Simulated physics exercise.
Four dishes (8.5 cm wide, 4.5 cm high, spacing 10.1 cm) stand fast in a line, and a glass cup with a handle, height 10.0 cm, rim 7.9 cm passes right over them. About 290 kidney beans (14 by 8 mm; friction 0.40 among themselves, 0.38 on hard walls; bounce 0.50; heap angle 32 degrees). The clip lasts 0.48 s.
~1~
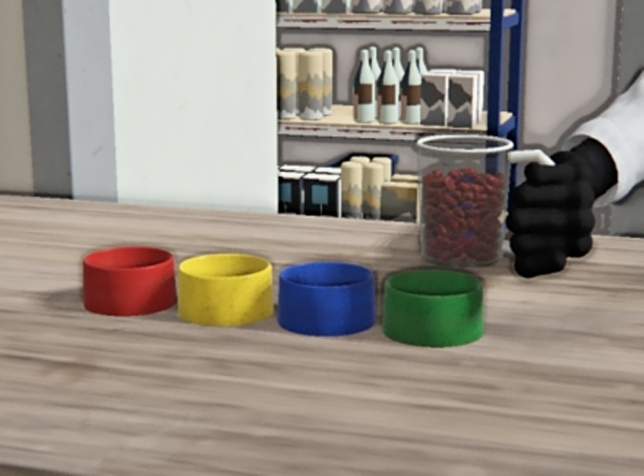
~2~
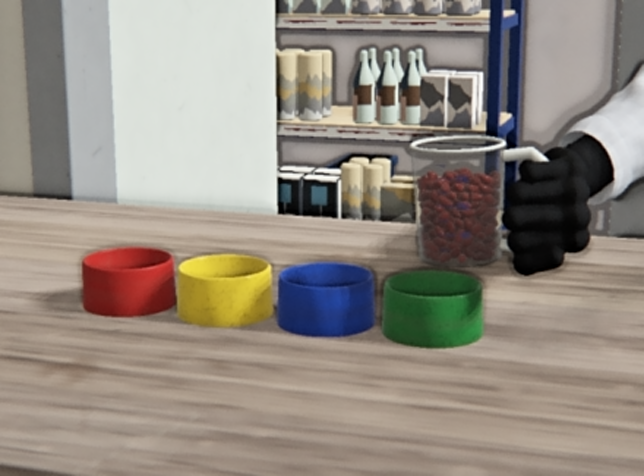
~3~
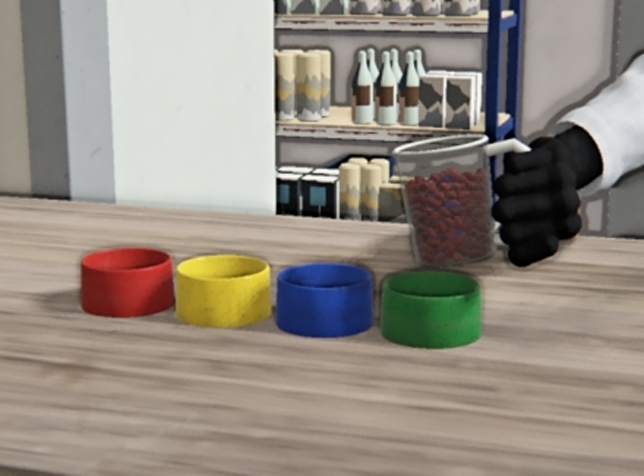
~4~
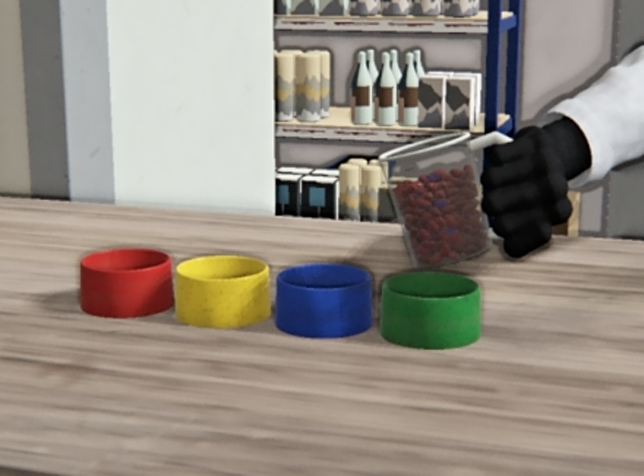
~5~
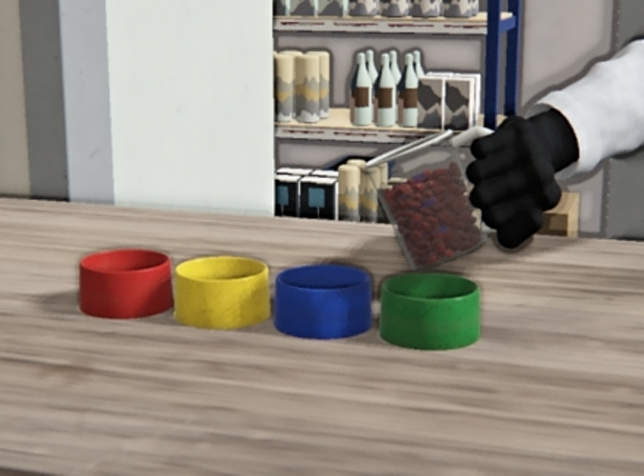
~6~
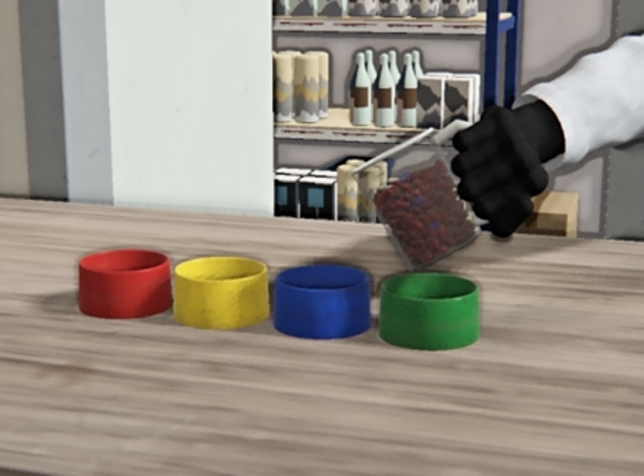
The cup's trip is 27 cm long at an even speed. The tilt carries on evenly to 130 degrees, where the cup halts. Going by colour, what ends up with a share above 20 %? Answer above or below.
Red below, blue below, green below, yellow above, counter above.
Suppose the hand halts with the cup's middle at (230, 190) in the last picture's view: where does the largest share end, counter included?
The winner: Yellow.
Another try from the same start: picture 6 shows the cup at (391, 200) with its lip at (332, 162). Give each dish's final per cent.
Red 90, blue 0, green 0, yellow 0.
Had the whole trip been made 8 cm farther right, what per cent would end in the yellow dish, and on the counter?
Yellow 0, counter 10.
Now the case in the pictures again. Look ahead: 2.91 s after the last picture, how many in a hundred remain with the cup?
About 0 per cent.
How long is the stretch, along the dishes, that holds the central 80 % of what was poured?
Roughly 8 cm.
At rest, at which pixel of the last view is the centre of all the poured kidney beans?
Near (233, 296).
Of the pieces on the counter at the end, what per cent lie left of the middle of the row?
Roughly 50 per cent.
Then, 1.24 s after the last picture, tilt 121 degrees; cup holds 55 %, yellow 25 %.
Then, 2.07 s after the last picture, tilt 130 degrees; cup holds 0 %, yellow 70 %.
Then, 2.91 s after the last picture, tilt 130 degrees; cup holds 0 %, yellow 70 %.
In the end, red 0 %, blue 0 %, green 0 %, yellow 70 %, counter 30 %.
